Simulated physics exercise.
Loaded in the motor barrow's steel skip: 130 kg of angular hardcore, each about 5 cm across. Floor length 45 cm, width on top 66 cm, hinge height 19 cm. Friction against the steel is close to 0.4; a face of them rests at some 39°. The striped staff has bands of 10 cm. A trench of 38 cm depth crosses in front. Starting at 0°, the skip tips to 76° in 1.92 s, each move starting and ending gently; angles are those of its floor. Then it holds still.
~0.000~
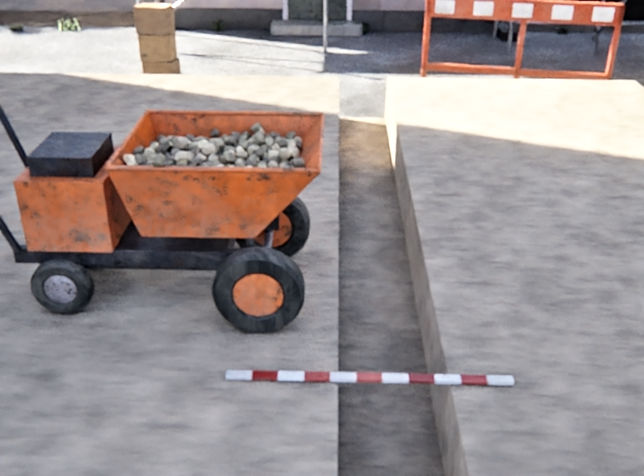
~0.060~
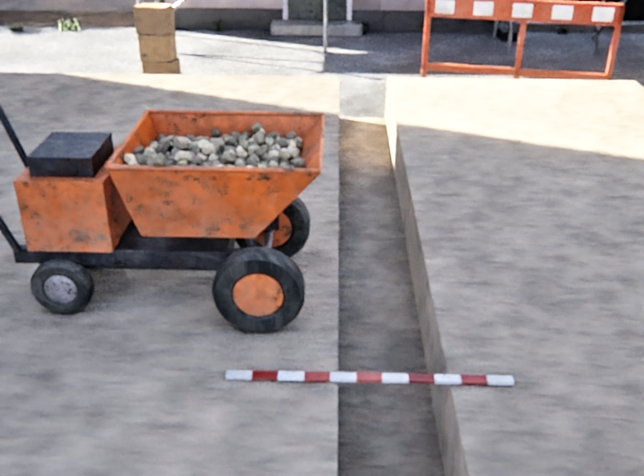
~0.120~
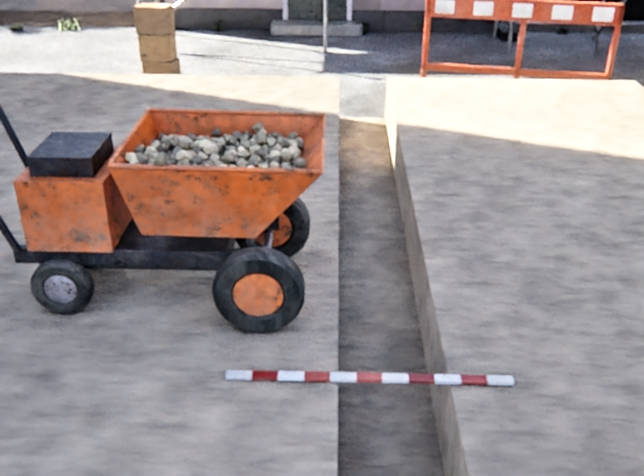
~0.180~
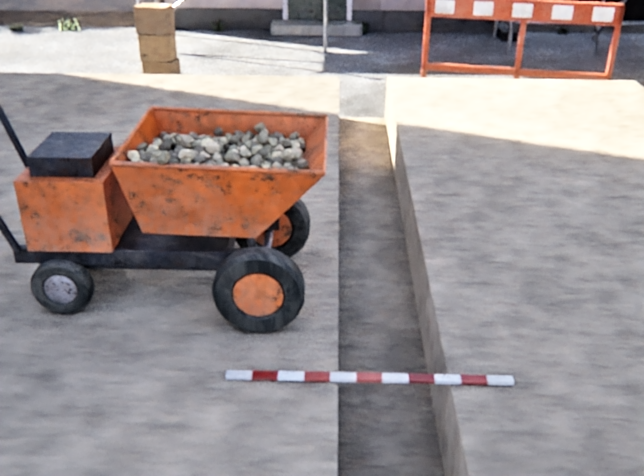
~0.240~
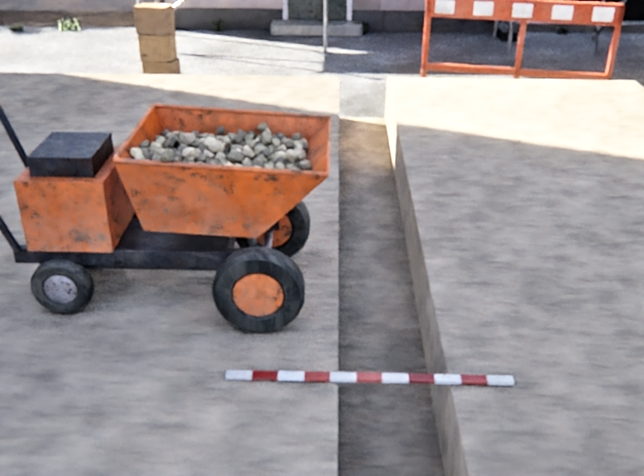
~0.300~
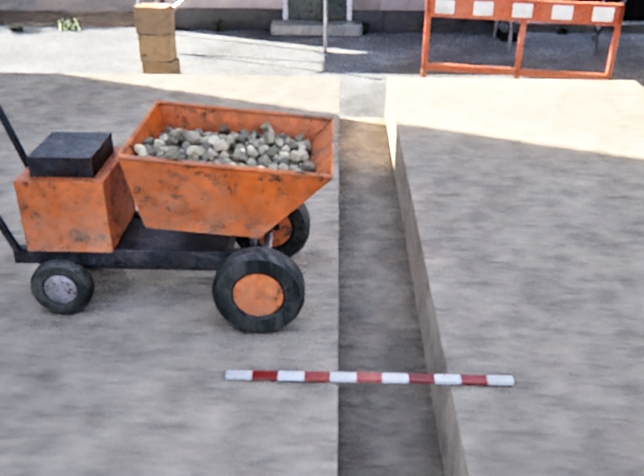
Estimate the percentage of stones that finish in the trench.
About 81 per cent.
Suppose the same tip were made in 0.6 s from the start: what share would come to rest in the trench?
It would be near 55 per cent.
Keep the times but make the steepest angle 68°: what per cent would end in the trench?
In that case some 60 per cent.
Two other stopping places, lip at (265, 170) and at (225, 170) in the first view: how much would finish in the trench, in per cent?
Near 100 per cent from the first place, 80 from the second.
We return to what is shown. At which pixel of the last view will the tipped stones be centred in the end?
Their middle is at about (405, 344).
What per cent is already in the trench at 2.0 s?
About 30 per cent by then.
After 1.4 s the floor is at 64°; 100 % in the skip; the foremost stones are at (409, 264).
After 2.0 s the floor is at 76°; 56 % in the skip, 29 % in the trench, 15 % past the trench; the foremost stones are at (503, 287).
After 2.4 s the floor is at 76°; 27 % in the skip, 52 % in the trench, 21 % past the trench; the foremost stones are at (536, 289).
After 4.3 s the floor is at 76°; 0 % in the skip, 81 % in the trench, 19 % past the trench; the foremost stones are at (537, 289).
